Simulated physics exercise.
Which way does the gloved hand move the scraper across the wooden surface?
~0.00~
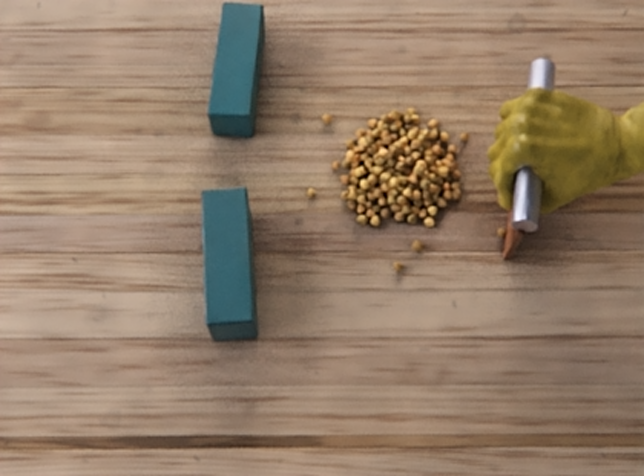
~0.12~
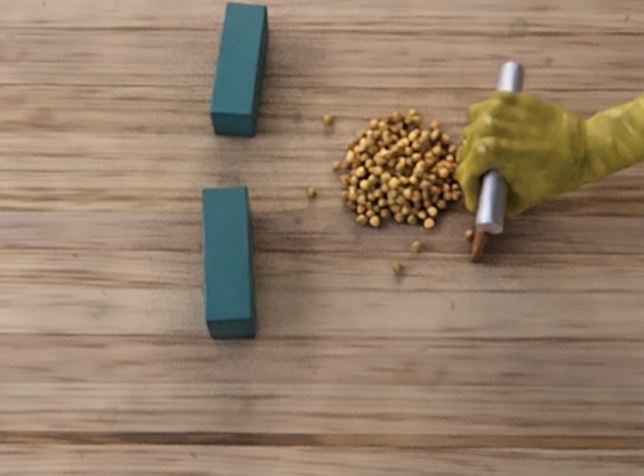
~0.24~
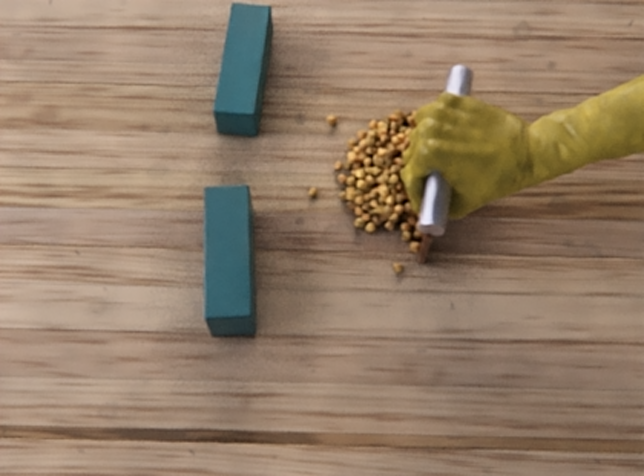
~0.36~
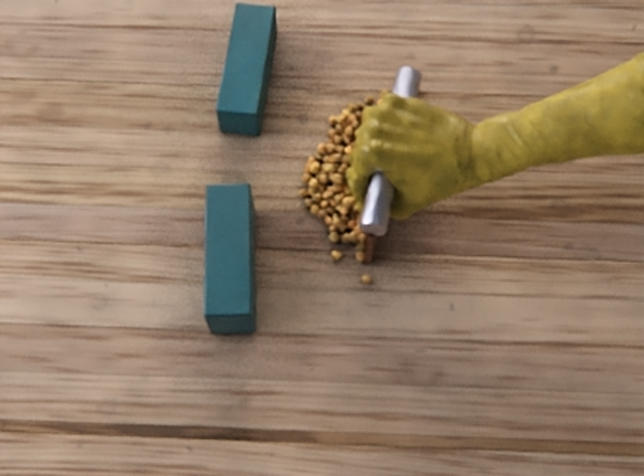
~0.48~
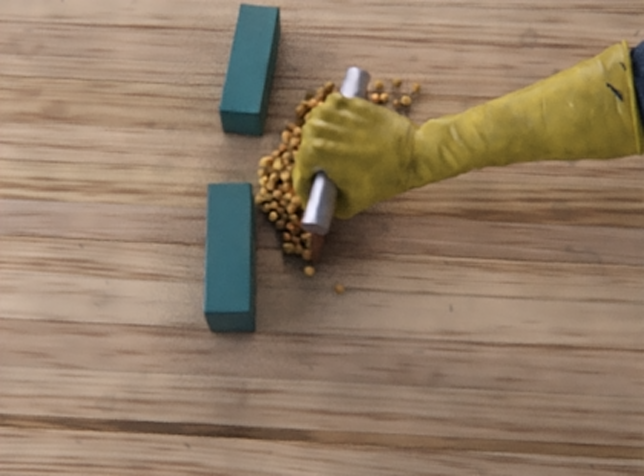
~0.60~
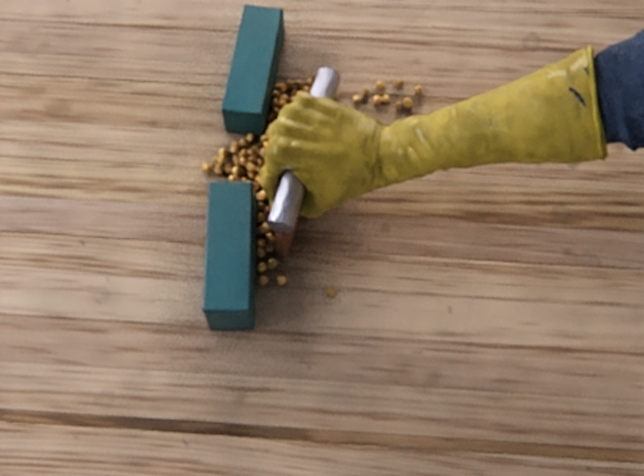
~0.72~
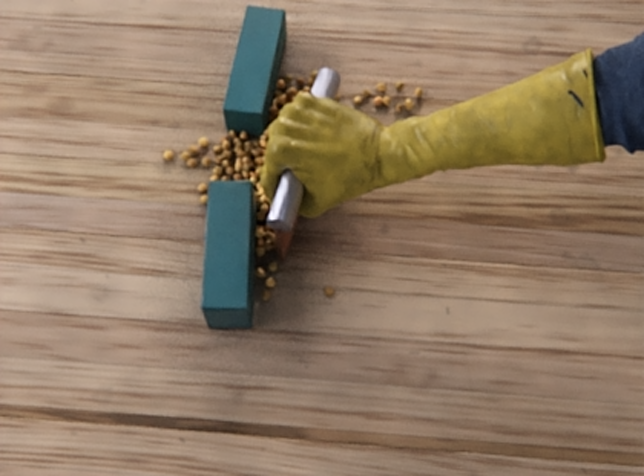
It moves the scraper to the left, towards the two teal blocks.
